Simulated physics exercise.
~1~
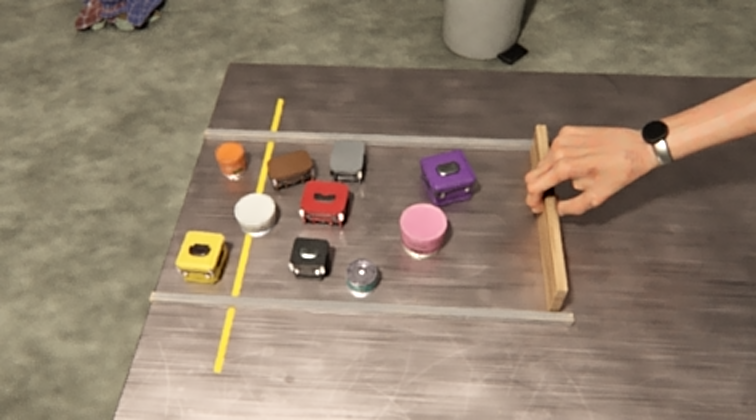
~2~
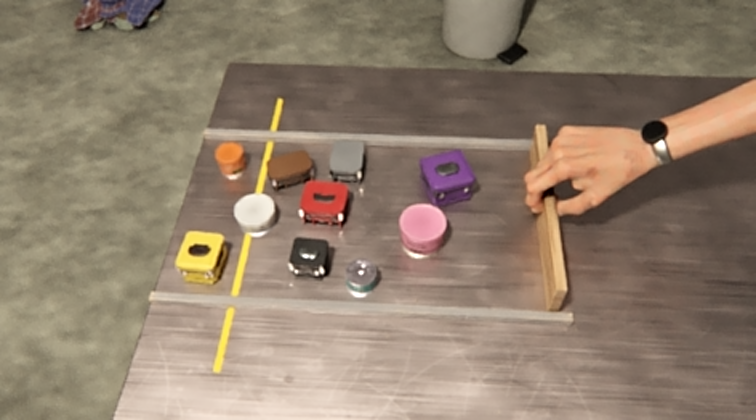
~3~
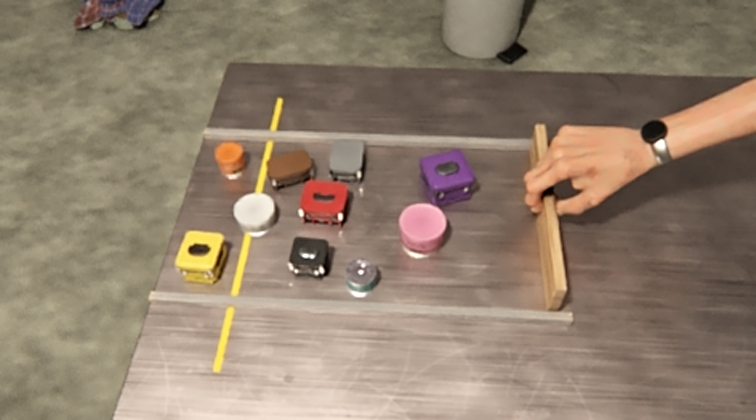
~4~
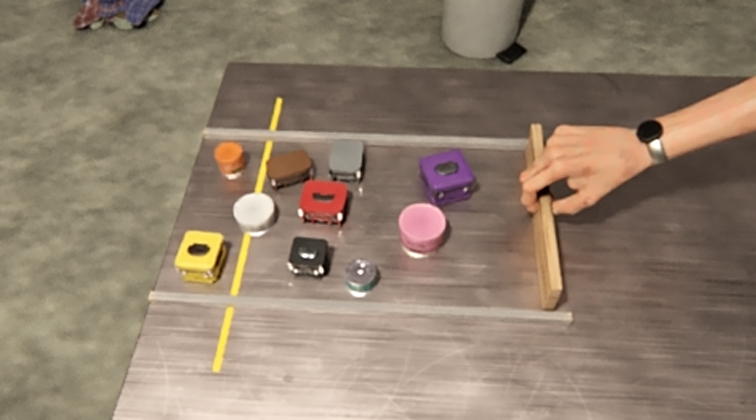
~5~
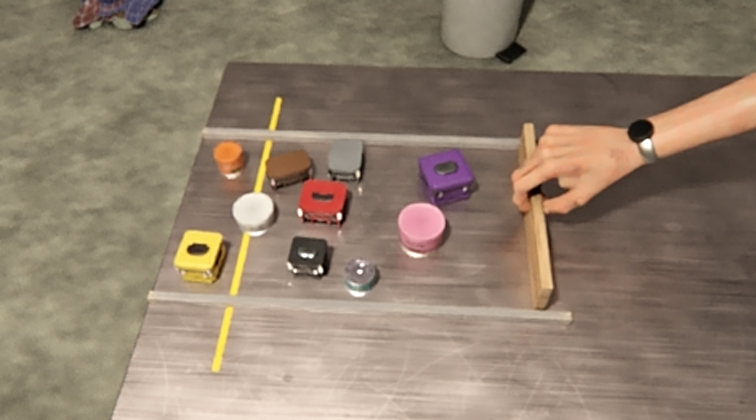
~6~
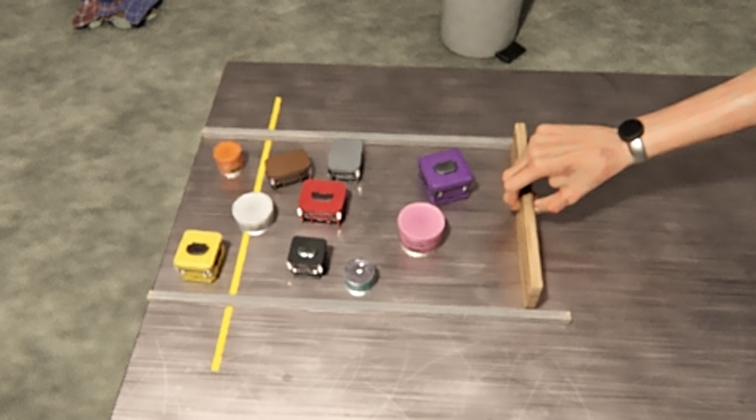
On a dark wooden table above a mottled grey floor, seen from a high, steady viewpoint, two pale rails run across the surface. Between them sit yellow, orange and white items near a yellow tape line at left, brown, grey, red, black and turquoise ones beside it, and purple and pink ones further right. A watch-wearing hand slides an upright wooden board slightly left, while the items stay put.
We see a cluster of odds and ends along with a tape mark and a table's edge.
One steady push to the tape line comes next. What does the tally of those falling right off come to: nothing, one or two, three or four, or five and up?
Most likely the sweep will knock off one or two.
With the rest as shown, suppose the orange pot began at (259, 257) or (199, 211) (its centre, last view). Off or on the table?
Well, the orange pot stays aboard in the first case and is gone in the second.
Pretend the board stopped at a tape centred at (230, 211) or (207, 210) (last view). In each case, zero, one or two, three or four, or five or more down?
First try five or over; second try more than four.
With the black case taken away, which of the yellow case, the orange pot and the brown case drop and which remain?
Yellow case - safe, orange pot - gone, brown case - gone.
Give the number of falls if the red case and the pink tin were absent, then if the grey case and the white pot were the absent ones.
Tally of falls: 2 for the first try, 1 for the second.
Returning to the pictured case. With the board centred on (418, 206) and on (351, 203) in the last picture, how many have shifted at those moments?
That makes 2 at the first spot and 8 at the second.
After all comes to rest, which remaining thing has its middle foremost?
That would be the yellow case.
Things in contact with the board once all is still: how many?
At rest, 3 are in contact.
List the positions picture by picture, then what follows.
In the first picture, yellow case (203, 258); orange pot (232, 160); white pot (257, 215); board (547, 213); tape (254, 214).
In the second picture, orange pot (231, 160); pink tin (422, 231).
In the third picture, white pot (256, 214); purple case (446, 178).
In the fourth picture, yellow case (202, 257); grey case (347, 161).
In the fifth picture, orange pot (230, 159); turquoise tin (360, 276).
In the sixth picture, yellow case (201, 257); orange pot (229, 159); white pot (254, 214); board (525, 210); tape (252, 212).
A little later, none off yet; yellow case at rest near (201, 257); orange pot at rest near (229, 159); white pot at rest near (254, 214).
Next, none off yet; yellow case at rest near (201, 257); orange pot tilted well over near (174, 158); white pot shifted about its own width near (227, 227).
When it is over, the number that fall off is one or two; down, brown case and orange pot.
